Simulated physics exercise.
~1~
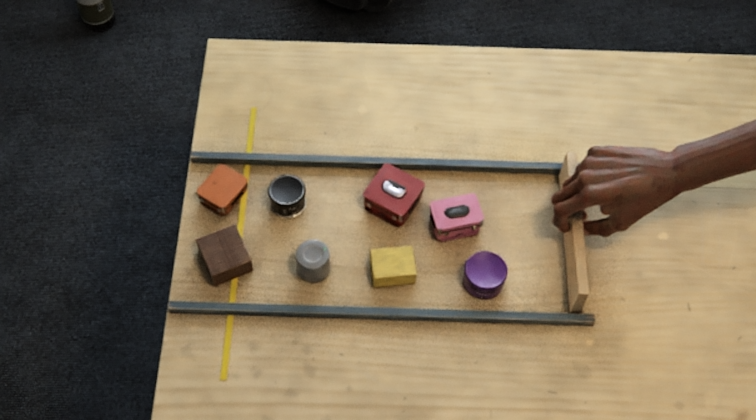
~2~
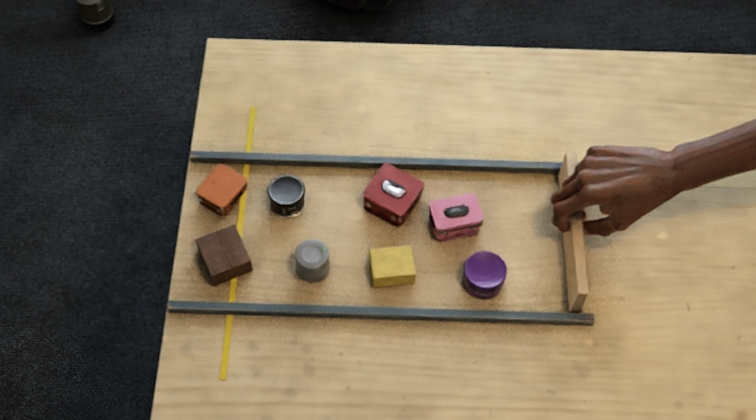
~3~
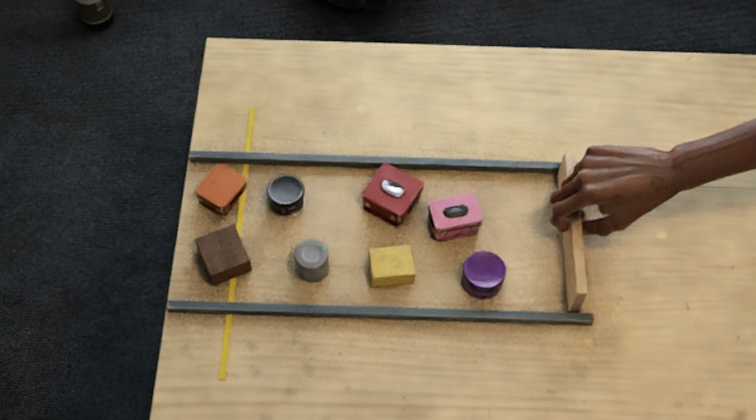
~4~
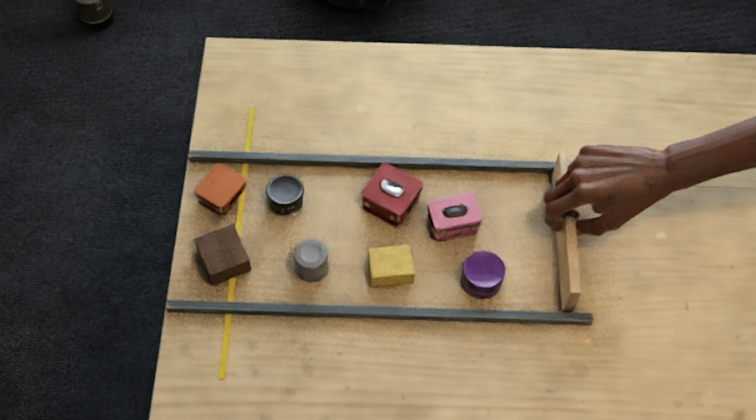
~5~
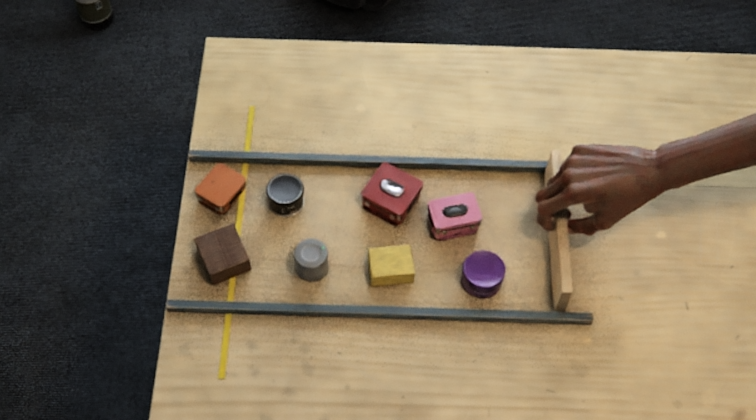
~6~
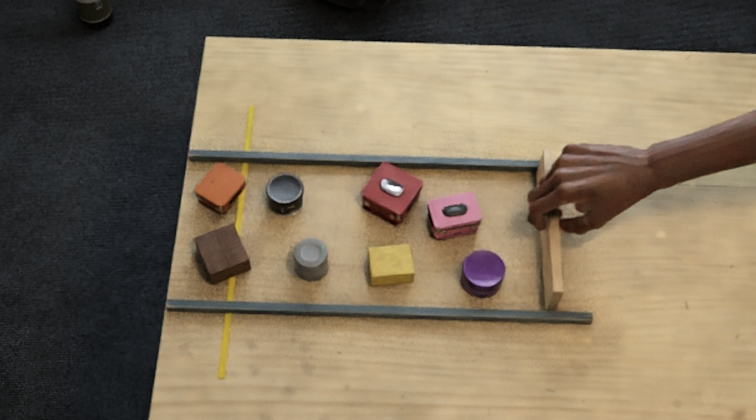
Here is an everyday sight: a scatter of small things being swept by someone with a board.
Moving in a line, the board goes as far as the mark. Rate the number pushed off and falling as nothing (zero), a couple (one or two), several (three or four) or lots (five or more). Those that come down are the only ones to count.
It is several.
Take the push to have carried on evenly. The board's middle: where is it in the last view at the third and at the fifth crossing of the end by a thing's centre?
At (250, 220) for the third, at (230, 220) for the fifth.
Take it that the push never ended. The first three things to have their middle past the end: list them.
First the orange case, next the brown block, then the grey lid.
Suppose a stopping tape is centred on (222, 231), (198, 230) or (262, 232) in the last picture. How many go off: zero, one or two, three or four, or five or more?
Five or over; at least five; one to two.
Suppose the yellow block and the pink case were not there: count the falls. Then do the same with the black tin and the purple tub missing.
The answer is 2 and then 2.
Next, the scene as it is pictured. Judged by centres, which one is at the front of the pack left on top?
That's the yellow block, it ends up nearest.
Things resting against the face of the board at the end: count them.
3 of them.
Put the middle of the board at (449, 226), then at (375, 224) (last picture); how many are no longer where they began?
It comes to 4 for the first spot, 5 for the other.
Soon after, none off yet; orange case at rest near (221, 190); brown block at rest near (223, 254); black tin at rest near (286, 195).
Then, none off yet; orange case moved about its own width near (189, 186); brown block moved about its own width near (184, 259); black tin moved well along near (223, 188).
By the end, the number that fall off is three or four; fallen, grey lid, black tin, brown block and orange case.
